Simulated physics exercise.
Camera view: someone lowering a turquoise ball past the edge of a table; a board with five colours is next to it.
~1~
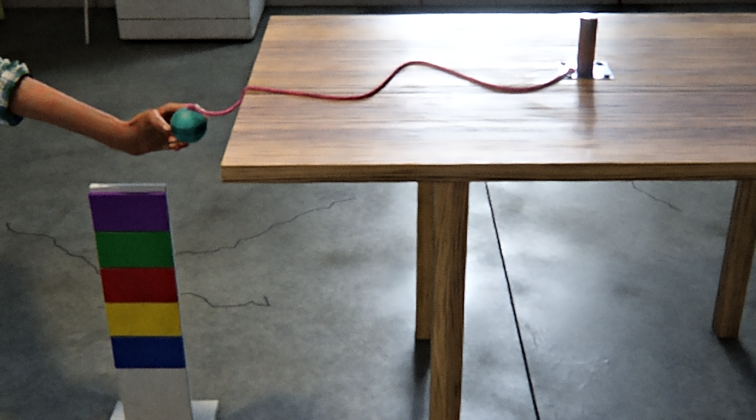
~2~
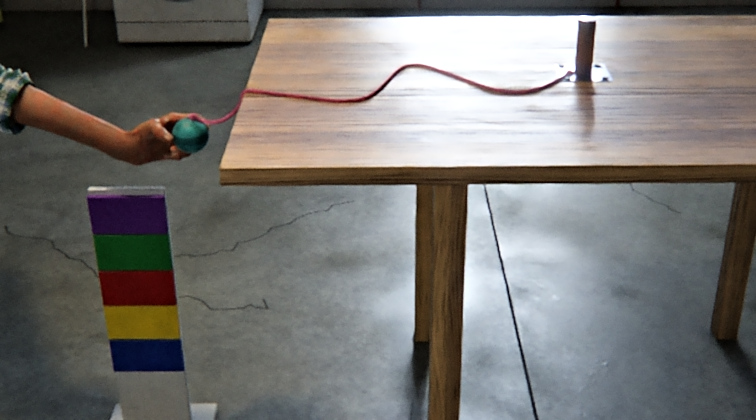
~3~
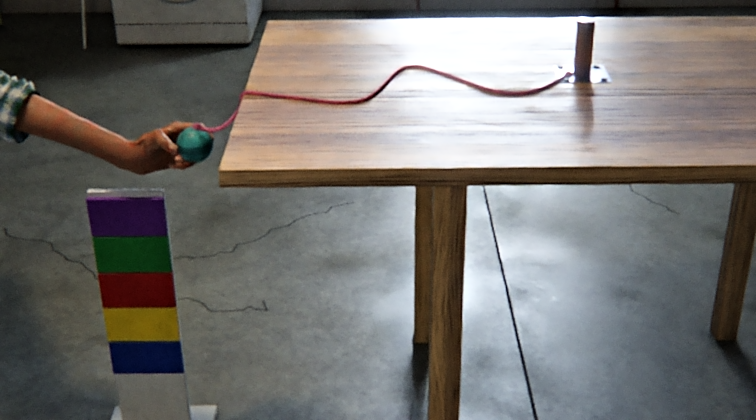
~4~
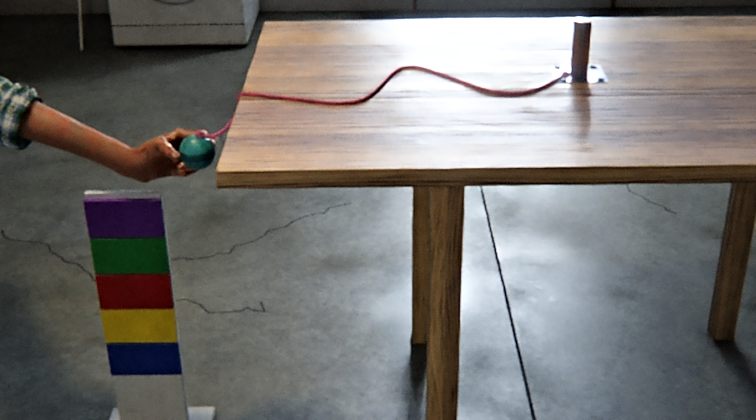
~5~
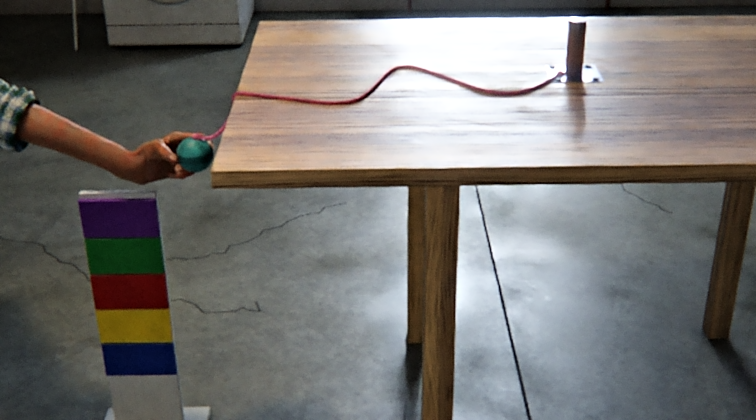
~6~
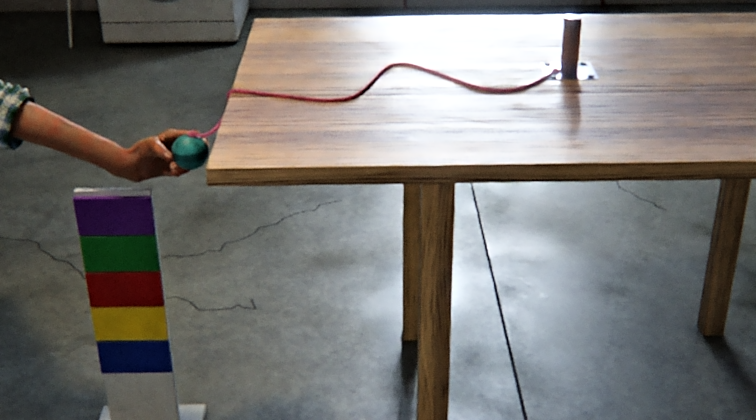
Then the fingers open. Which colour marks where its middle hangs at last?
Red.
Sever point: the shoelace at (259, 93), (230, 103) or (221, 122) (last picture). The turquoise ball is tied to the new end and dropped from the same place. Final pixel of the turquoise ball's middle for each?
The three cuts give roughly (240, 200), (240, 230) and (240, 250) respectively.
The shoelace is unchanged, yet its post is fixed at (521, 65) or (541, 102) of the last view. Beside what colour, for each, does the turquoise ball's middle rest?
Taking the two spots in turn: Yellow, then yellow.
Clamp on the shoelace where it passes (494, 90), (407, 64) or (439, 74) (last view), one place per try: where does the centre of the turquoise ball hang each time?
In order: (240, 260), then (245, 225), then (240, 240).
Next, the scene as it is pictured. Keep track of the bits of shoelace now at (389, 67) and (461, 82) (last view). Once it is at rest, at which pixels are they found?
First one close to (327, 81), second close to (426, 76).
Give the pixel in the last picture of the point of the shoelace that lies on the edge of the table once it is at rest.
Answer: The point at (354, 97).
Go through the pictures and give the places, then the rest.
In the first frame, turquoise ball (189, 125); purple (129, 213); green (134, 250); red (139, 286); yellow (143, 320); blue (148, 353).
In the second frame, turquoise ball (191, 135); shoelace through (547, 86) (469, 82) (403, 68) (368, 97) (271, 93).
In the third frame, turquoise ball (195, 145).
In the fourth frame, turquoise ball (197, 152); shoelace through (543, 87) (465, 83) (399, 70) (364, 99) (267, 96).
In the fifth frame, turquoise ball (195, 154).
In the sixth frame, turquoise ball (190, 152); shoelace through (533, 84) (456, 80) (389, 67) (354, 97) (258, 93).
Soon after, ball near (211, 283); level with red.
Then, ball near (280, 272); level with red.
Further on, ball near (231, 281); level with red.
At rest, ball near (242, 280); level with red. At red.
